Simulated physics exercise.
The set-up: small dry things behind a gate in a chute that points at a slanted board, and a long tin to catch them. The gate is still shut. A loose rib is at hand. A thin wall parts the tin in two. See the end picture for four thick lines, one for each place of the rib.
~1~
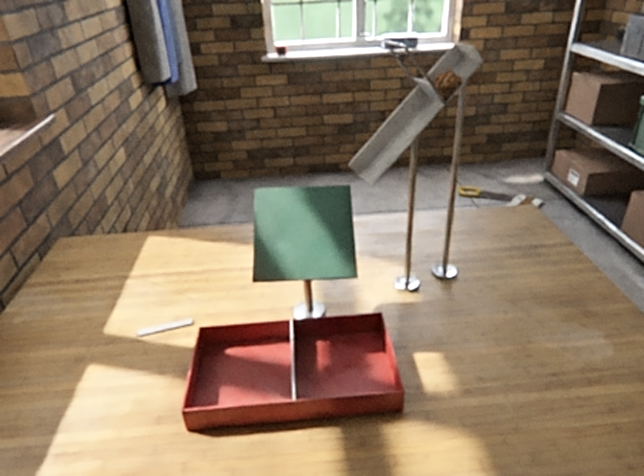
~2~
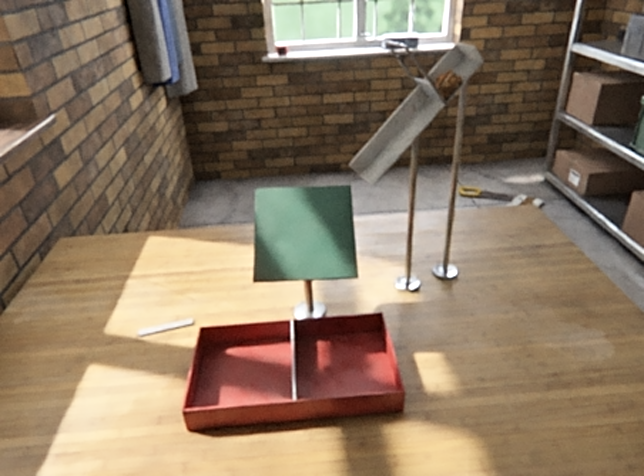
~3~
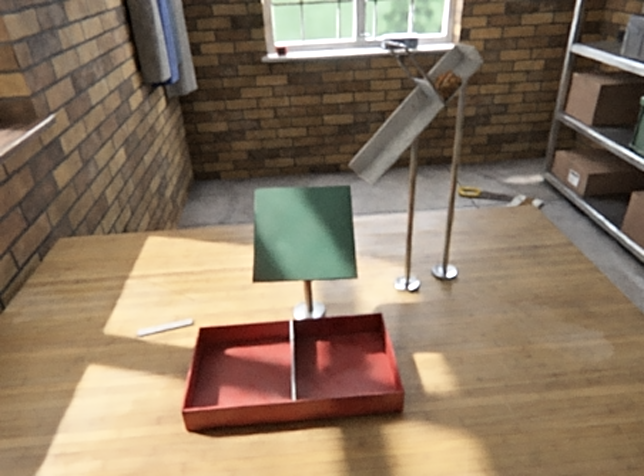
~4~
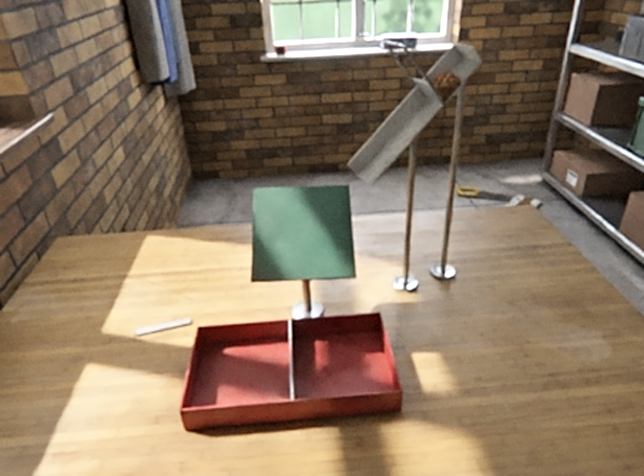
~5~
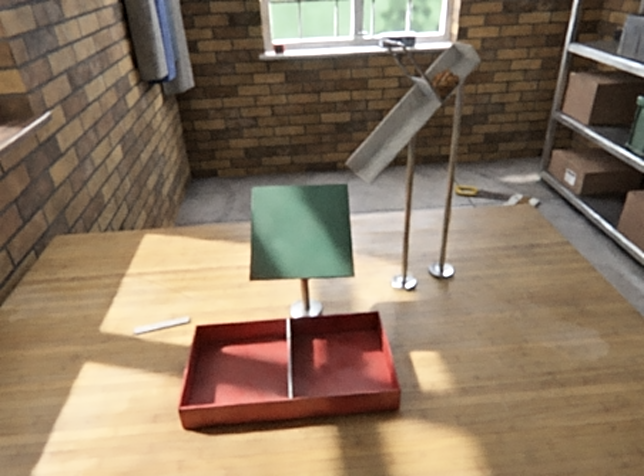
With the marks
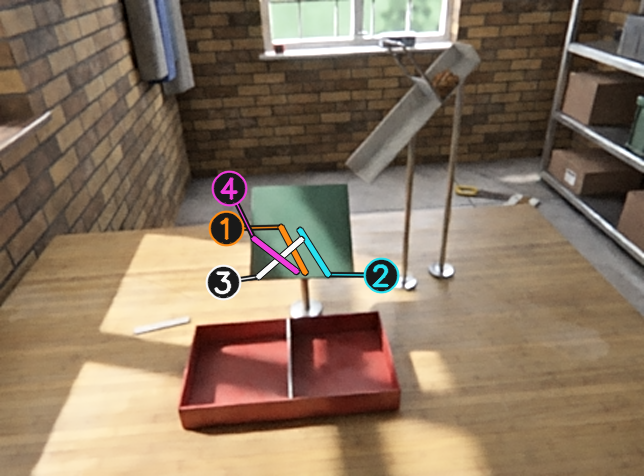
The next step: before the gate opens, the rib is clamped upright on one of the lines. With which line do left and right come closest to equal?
Best: 3.
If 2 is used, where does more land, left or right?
More lands on the right.
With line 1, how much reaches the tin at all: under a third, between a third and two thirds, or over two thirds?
Line 1 gives over two thirds.
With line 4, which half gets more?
More lands on the right.
On the marked copy, line 1 from (281, 227) to (305, 272); line 2 from (300, 230) to (328, 274); line 3 from (301, 239) to (258, 276); line 4 from (254, 238) to (296, 271).
For line 1, of what is caught, a stray few in the left half, nearly all in the right.
For line 2, of what is caught, a small part in the left half, nearly all in the right.
For line 3, of what is caught, about two thirds in the left half, about a third in the right.
For line 4, of what is caught, a stray few in the left half, nearly all in the right.
